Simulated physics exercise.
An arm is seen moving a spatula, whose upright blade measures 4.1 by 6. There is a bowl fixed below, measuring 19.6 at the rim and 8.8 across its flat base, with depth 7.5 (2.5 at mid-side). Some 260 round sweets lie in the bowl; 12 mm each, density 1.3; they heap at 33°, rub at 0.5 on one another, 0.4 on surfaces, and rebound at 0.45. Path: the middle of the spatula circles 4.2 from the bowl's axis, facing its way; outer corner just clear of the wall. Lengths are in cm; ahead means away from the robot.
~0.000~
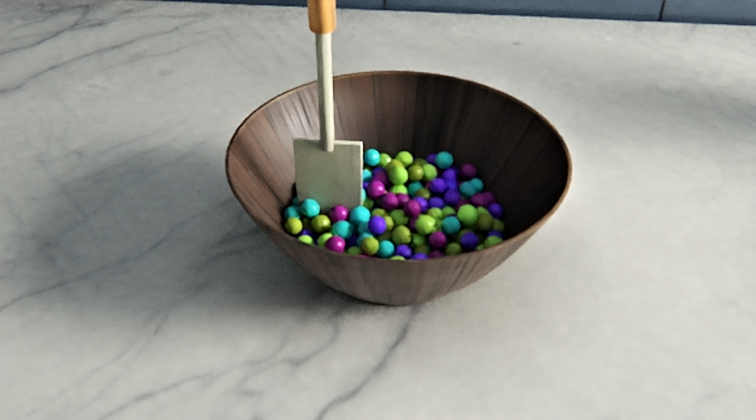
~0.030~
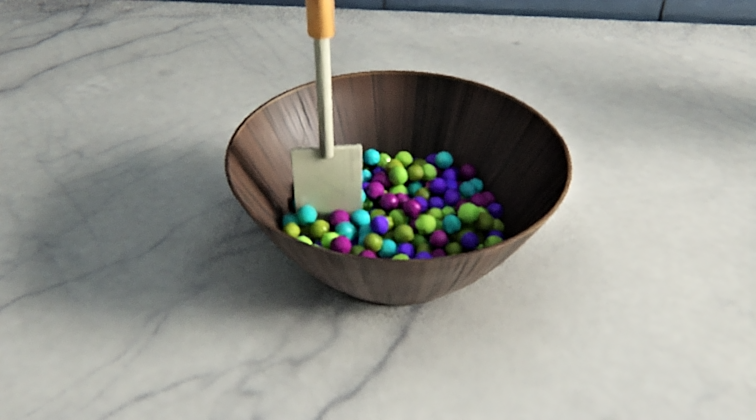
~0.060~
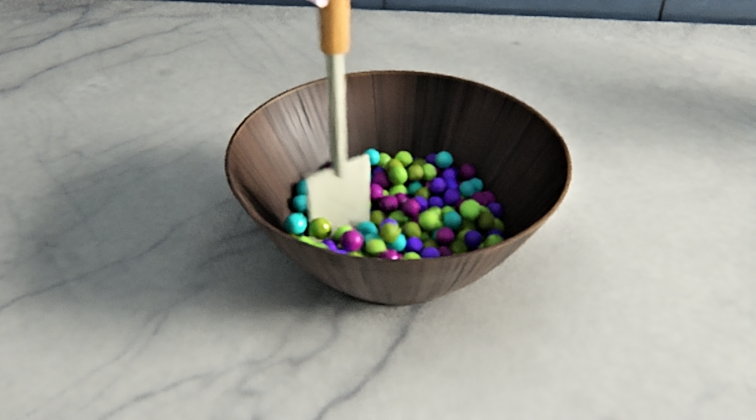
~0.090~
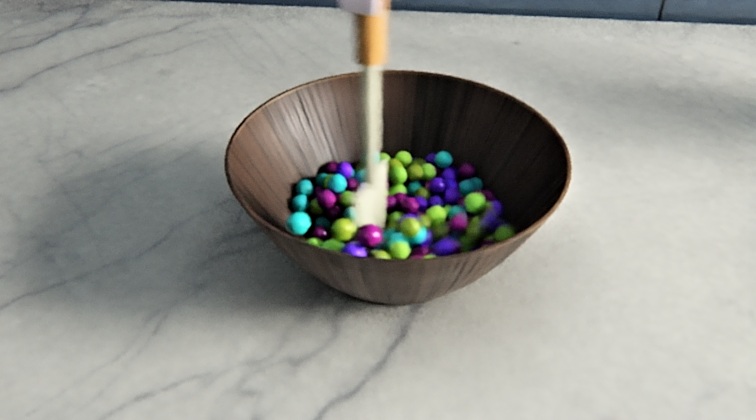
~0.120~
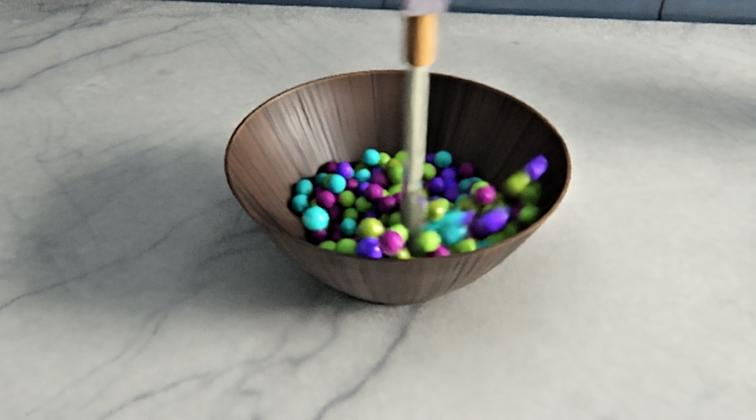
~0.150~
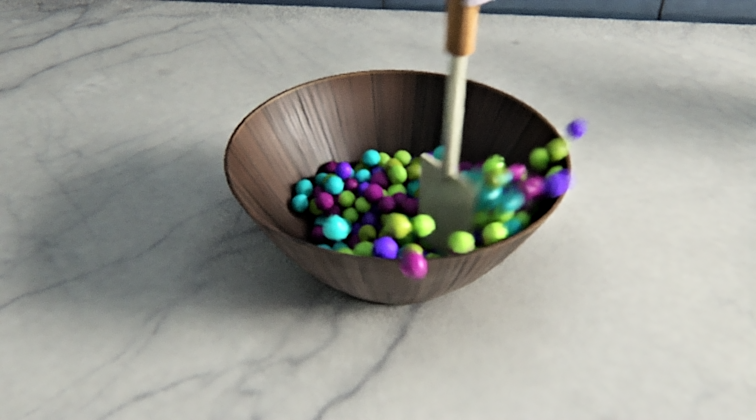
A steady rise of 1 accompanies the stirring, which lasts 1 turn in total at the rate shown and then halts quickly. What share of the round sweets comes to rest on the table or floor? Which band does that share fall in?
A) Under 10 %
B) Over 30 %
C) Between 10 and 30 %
Answer: C.
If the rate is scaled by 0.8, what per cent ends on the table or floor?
I'd put it near 5 %.
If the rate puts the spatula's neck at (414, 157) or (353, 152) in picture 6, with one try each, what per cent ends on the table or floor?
Some 5 and 0 %.
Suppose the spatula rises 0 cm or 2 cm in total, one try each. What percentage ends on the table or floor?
Some 15 and some 10 per cent.
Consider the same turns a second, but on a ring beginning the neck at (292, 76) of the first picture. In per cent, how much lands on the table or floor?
It comes to around 0 percent.
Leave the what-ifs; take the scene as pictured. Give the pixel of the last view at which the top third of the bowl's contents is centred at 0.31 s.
In the final view it lies at about (359, 121).
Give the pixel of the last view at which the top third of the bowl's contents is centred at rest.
(339, 228).
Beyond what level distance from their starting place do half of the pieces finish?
Somewhere around 8 centimetres.
By 0.23 s, 217° round, highest piece 11 above the table; 246 in the bowl, 13 in flight or on the tool.
By 0.31 s, 298° round, highest piece 11 above the table; 231 in the bowl, 6 on the table or floor, 22 in flight or on the tool.
By 0.54 s, 0° round, highest piece 8 above the table; 217 in the bowl, 41 on the table or floor, 1 in flight or on the tool.
By 1.24 s, 0° round, highest piece 5 above the table; 216 in the bowl, 43 on the table or floor.
Final count, 216 in the bowl, 43 on the table or floor. That is 17 % on the table or floor.
